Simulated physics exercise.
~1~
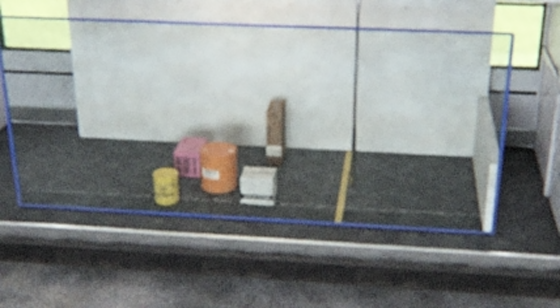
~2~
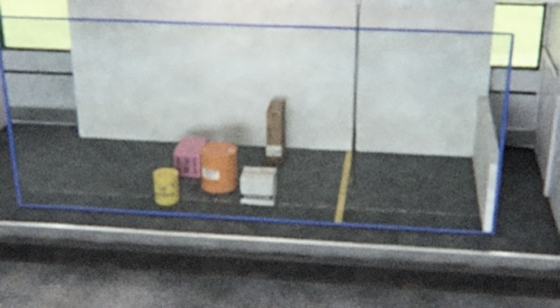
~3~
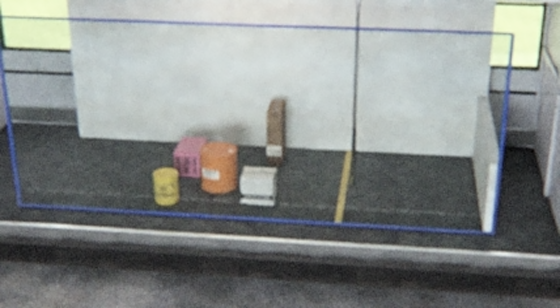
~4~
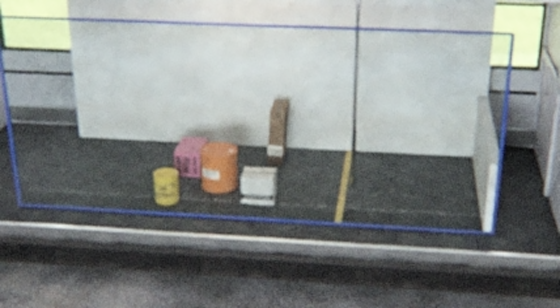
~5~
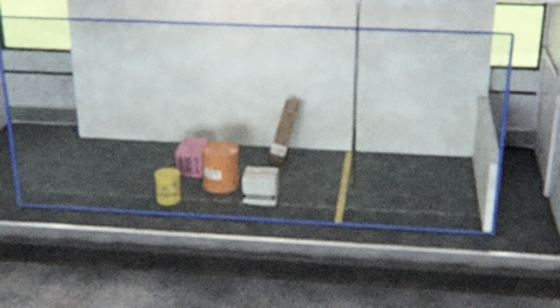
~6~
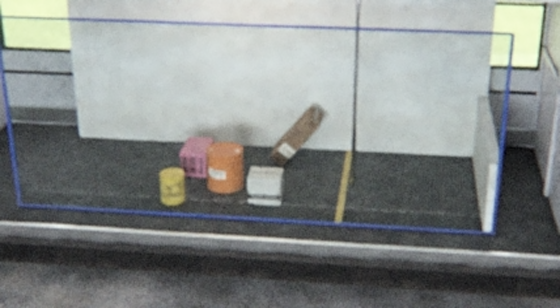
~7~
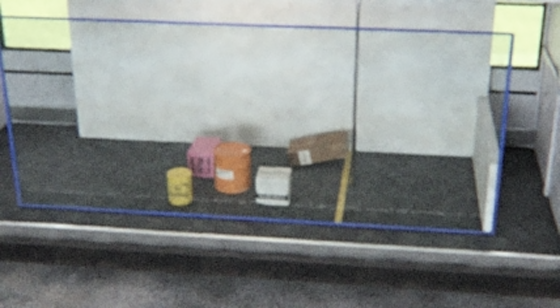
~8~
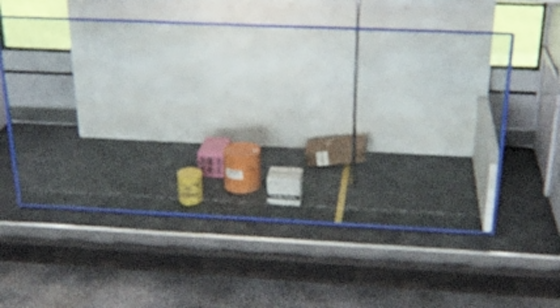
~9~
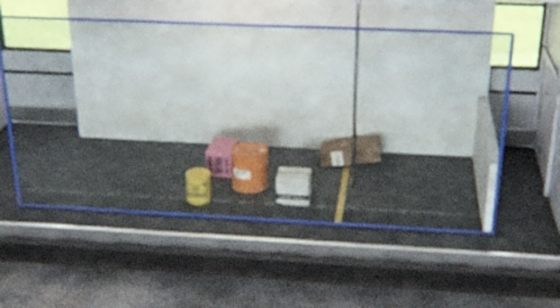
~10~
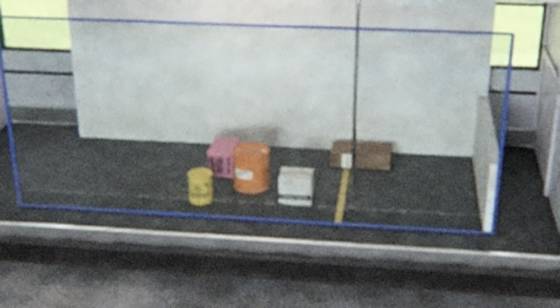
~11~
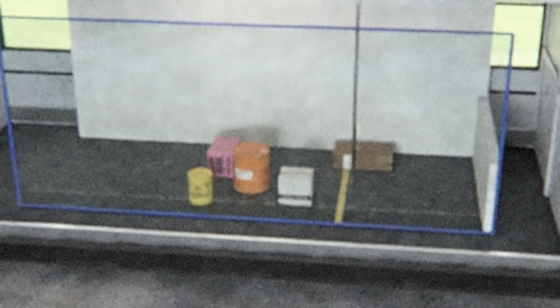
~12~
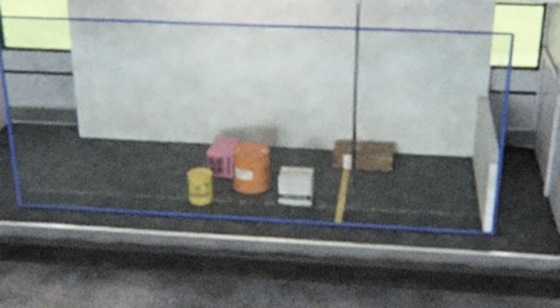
A tall brown box stands upright near a pale wall in a dark-floored bay, seen from the front and slightly above by a still camera. To its left are a pink crate, an orange drum and a yellow bucket, with a white carton in front and a yellow line on the floor to the right. The box leans right, then topples onto its side as the other objects begin sliding a short way right. All slide together, then stop. The brown box rests lying across the line with its middle beyond it, while the others remain left of it, the bucket still upright.
